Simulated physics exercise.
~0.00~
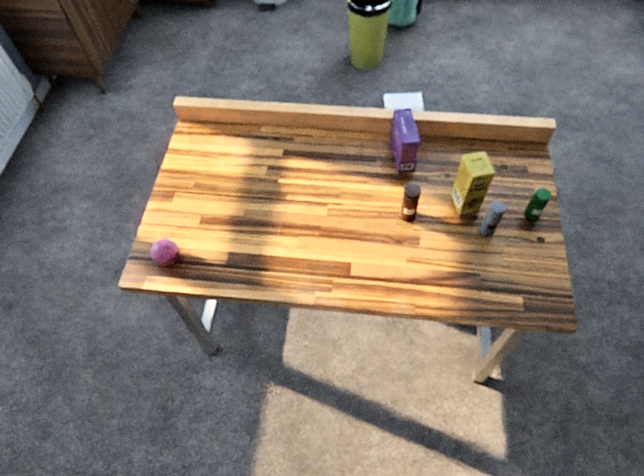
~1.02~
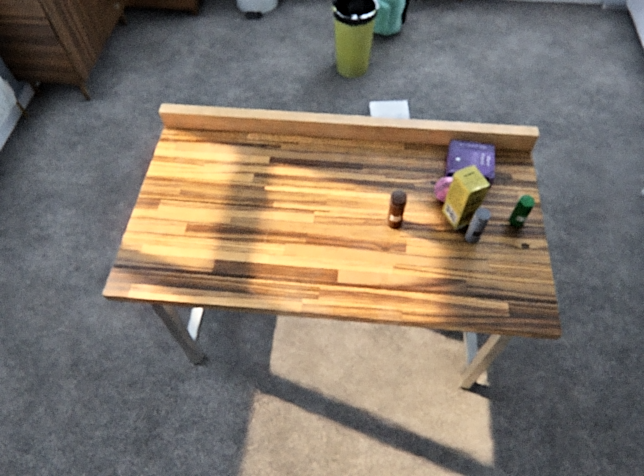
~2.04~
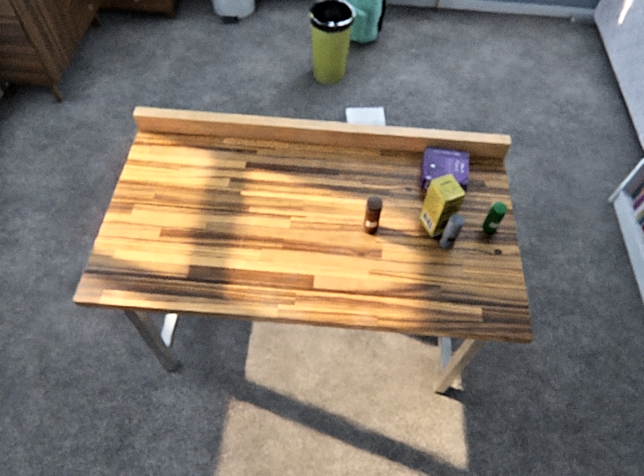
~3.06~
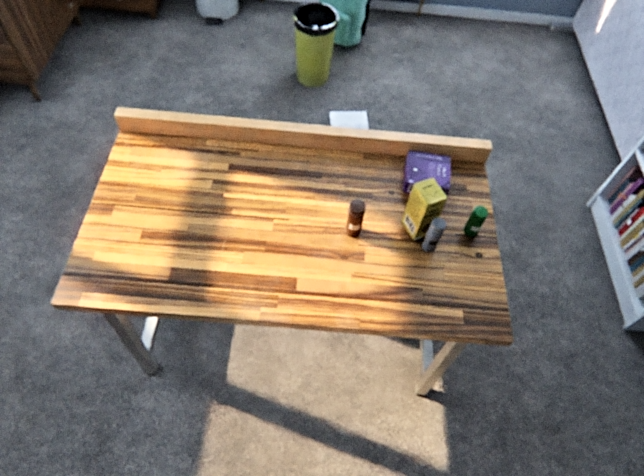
On a sunlit wooden table, a pink ball rolling right among small containers, the purple box ending up toppled behind the yellow carton.
